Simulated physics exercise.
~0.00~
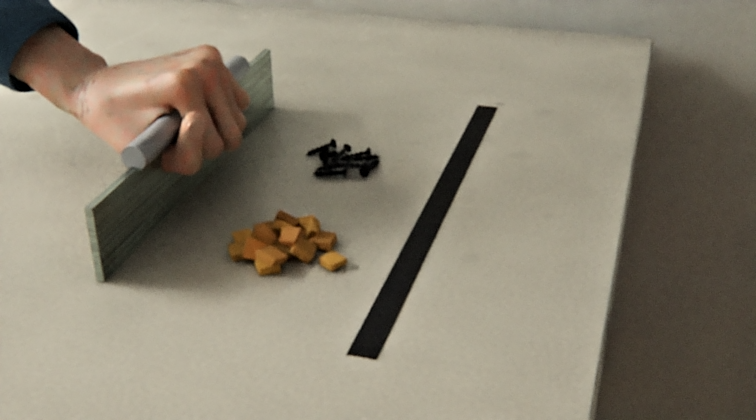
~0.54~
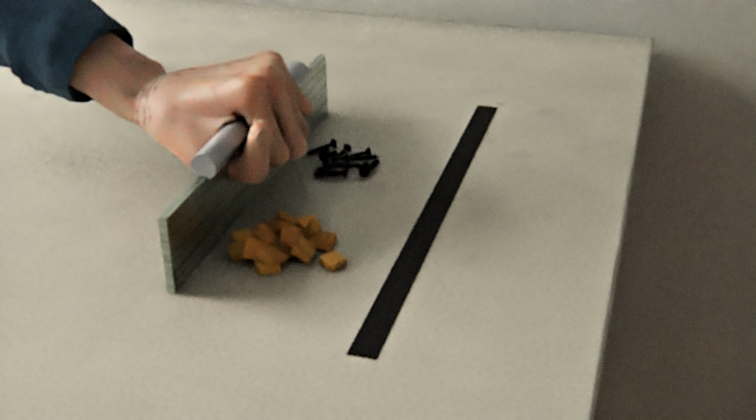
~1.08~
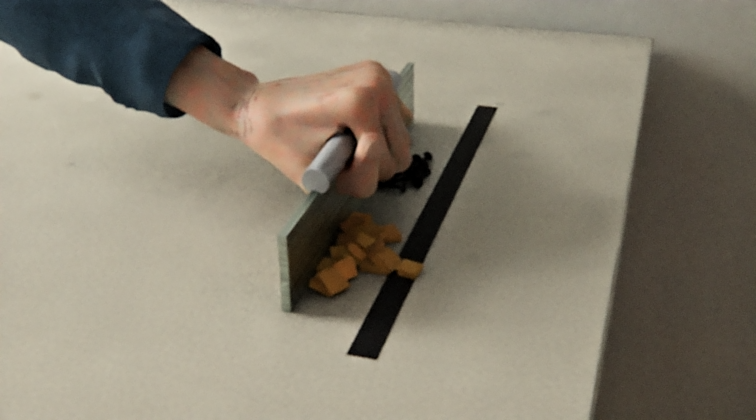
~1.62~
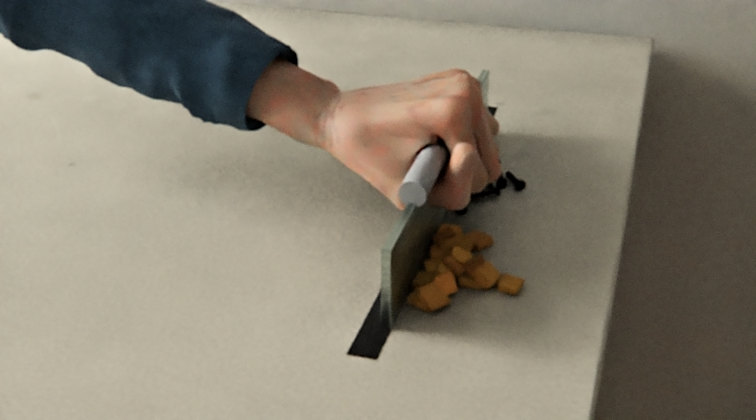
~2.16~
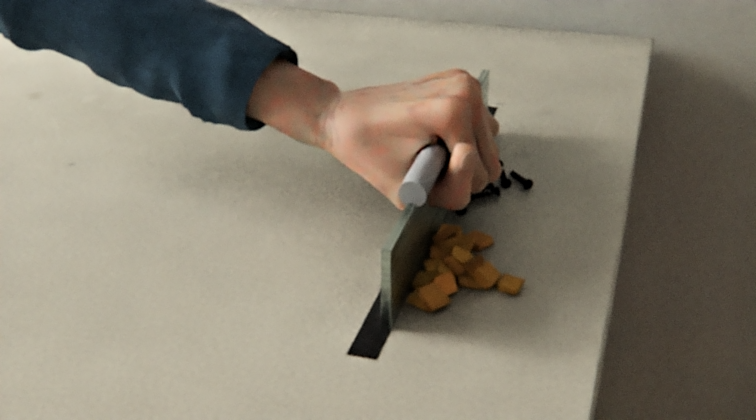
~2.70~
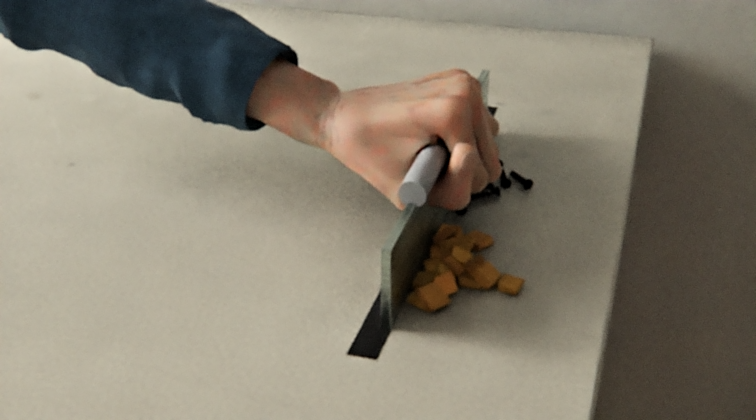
A hand in a dark blue sleeve grips the grey handle of a flat scraper and slides it to the right across a pale tabletop. Ahead of it lie a front pile of orange-brown chunks and a back pile of small black screws, with a strip of black tape beyond. The blade reaches both piles and pushes them along together, carrying them over the tape. At the tape the scraper stops, and the hand stays there, holding it still. Both piles rest just past the blade, all on the table, short of its right edge.
